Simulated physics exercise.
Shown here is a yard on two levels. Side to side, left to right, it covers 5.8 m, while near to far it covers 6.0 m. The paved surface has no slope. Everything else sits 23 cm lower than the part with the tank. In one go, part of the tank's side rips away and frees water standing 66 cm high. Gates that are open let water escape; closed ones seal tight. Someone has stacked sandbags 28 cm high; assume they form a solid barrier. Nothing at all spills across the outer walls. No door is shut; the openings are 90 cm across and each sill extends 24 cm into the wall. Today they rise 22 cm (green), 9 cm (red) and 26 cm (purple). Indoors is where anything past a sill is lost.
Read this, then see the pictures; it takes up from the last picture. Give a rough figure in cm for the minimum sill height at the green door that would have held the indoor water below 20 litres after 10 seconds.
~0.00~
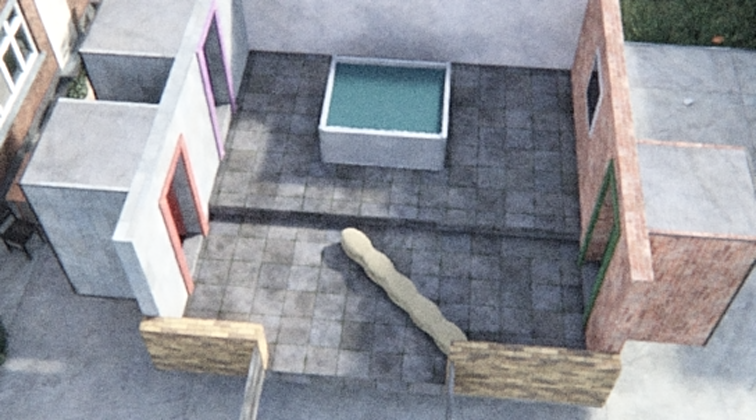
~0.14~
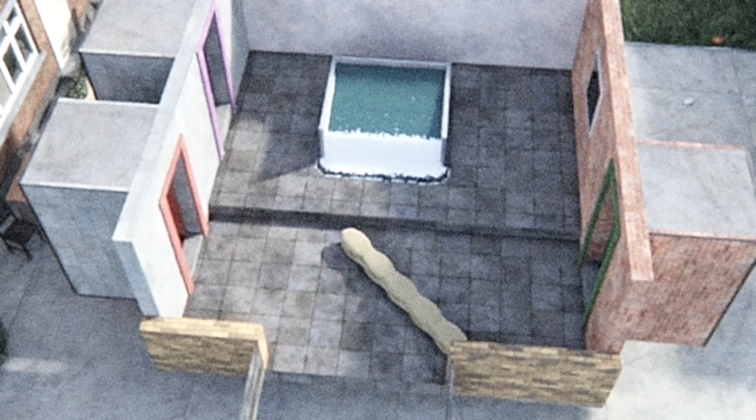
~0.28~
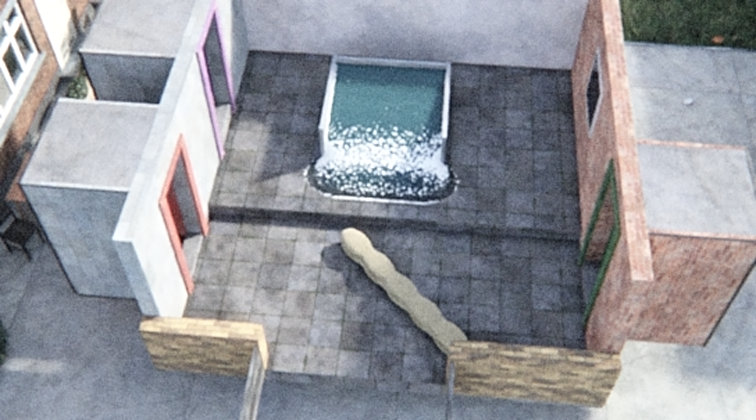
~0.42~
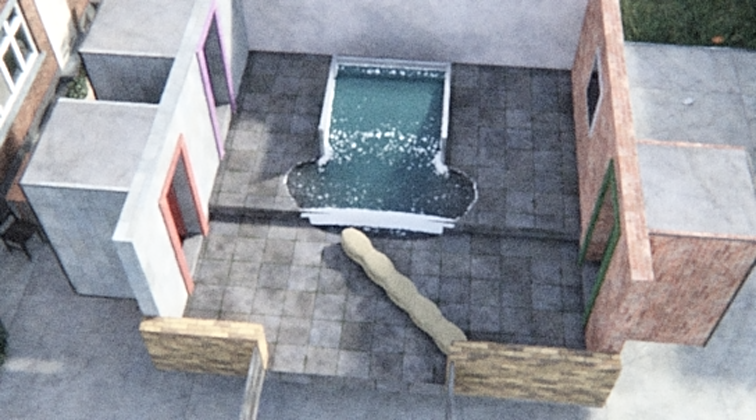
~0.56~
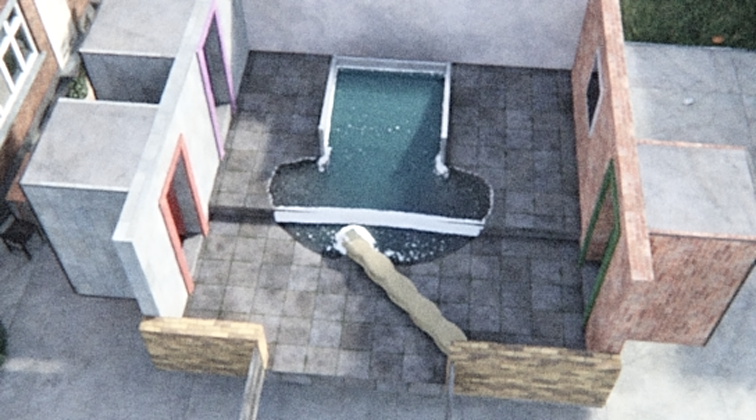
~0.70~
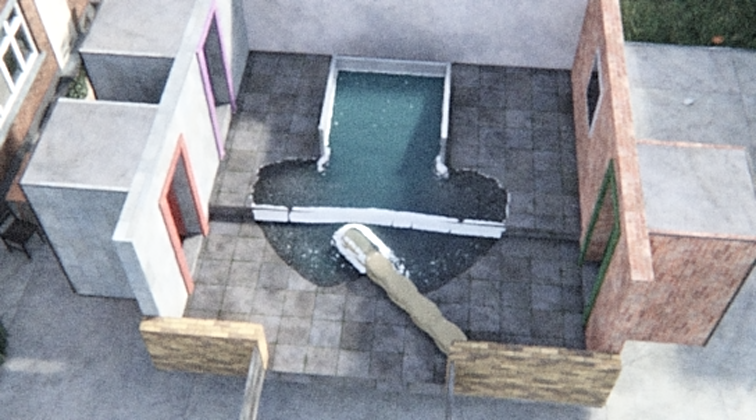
17 cm.
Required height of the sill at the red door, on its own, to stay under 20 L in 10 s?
Red: Roughly 9.5 cm.
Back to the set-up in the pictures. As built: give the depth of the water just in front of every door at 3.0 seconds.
Door by door in cm - green 23, red 13, purple 0.
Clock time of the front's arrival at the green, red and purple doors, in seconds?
Green door 1.8 s, red door 1.4 s, purple door not within the 10 s.
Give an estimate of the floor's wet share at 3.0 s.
About 50 per cent.
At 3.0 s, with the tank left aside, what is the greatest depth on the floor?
About 36 cm at most.
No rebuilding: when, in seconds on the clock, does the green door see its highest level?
Roughly 3.0 s.
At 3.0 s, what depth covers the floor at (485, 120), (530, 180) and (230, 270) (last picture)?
Going through the spots in order gives 0, 0 and 6 centimetres.
After 1.4 s water covers 40 % of the floor, deepest (39 cm) near (356, 236); it has not reached the green door.
After 3.0 s water covers 50 % of the floor, deepest (36 cm) near (578, 243); 23 cm at the green door, 1 litre in over its 22 cm sill.
After 10.0 s water covers 45 % of the floor, deepest (18 cm) near (496, 237); 13 cm at the green door, 5 litres in over its 22 cm sill.
At the green door as built, the water arrived by 1.8 s and peaked near 23 cm at 3.0 s.
With a sill of 15 cm, 34 litres would have come in within the 10 s; with 20 cm, 9 litres. So under 20 litres takes about 17 cm.
